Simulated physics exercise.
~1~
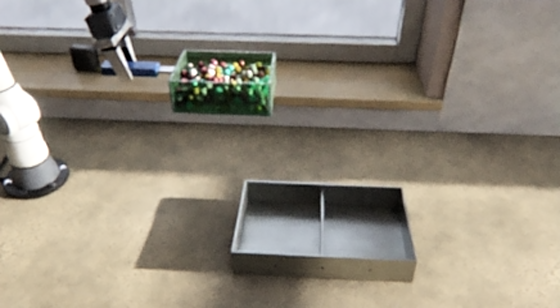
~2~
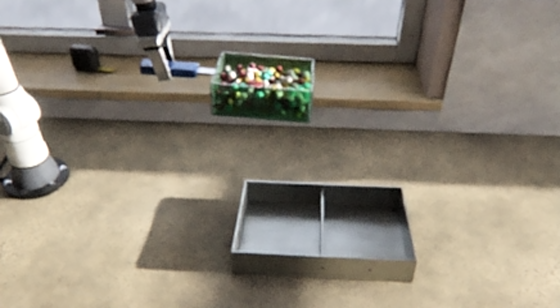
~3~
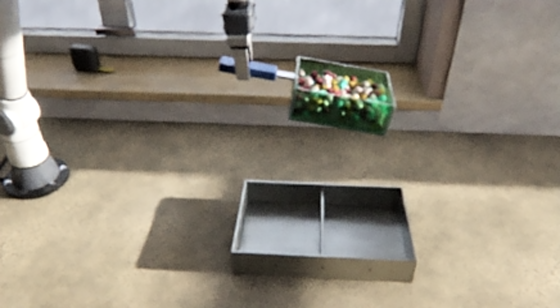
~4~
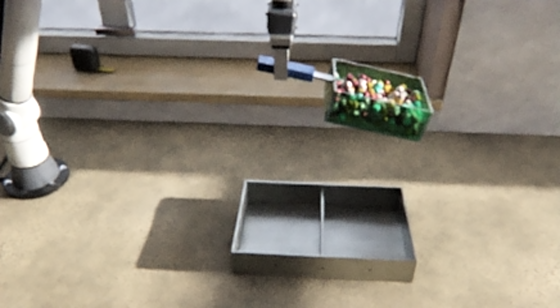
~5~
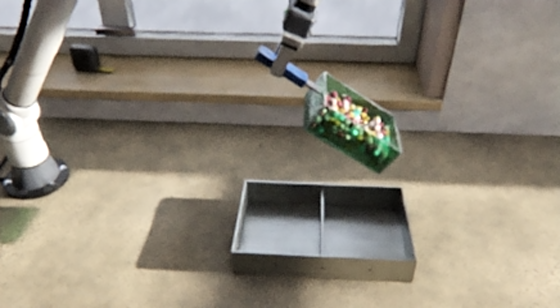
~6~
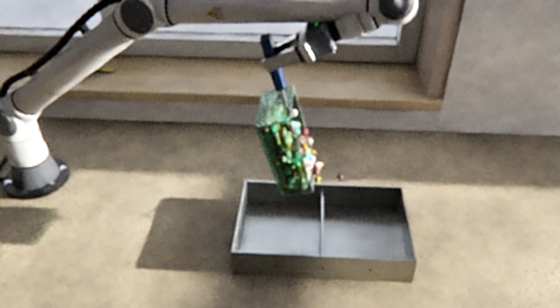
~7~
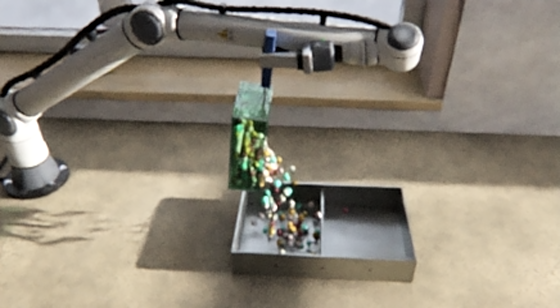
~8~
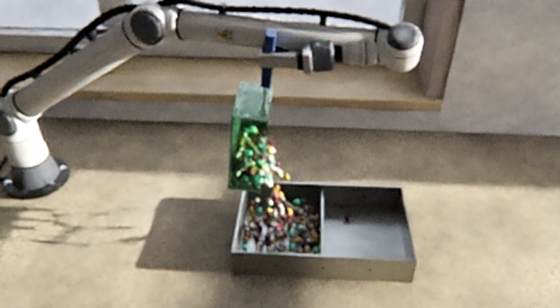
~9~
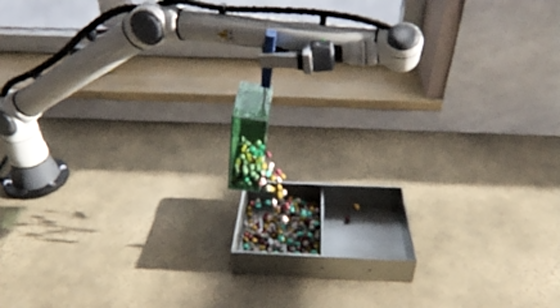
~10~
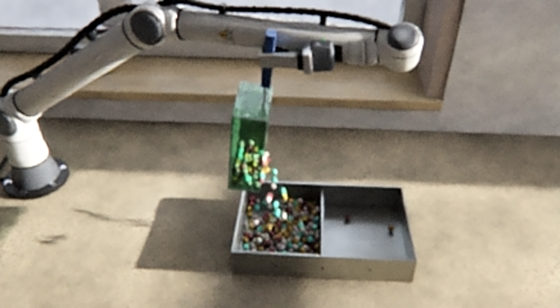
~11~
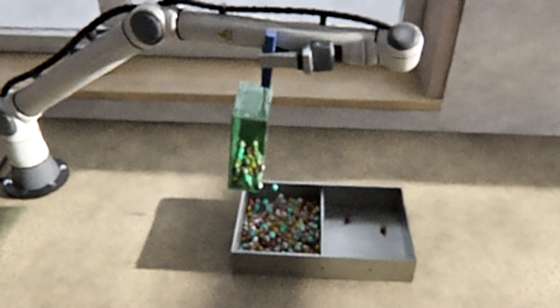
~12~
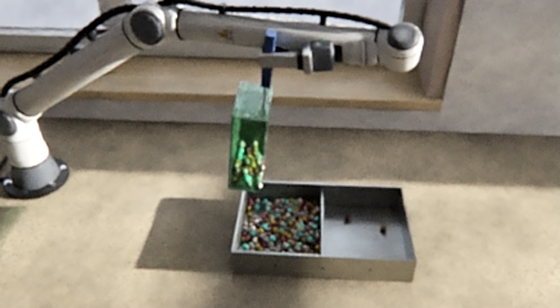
A robot arm tips a green box, pouring colourful sweets mostly into the tray's left part.
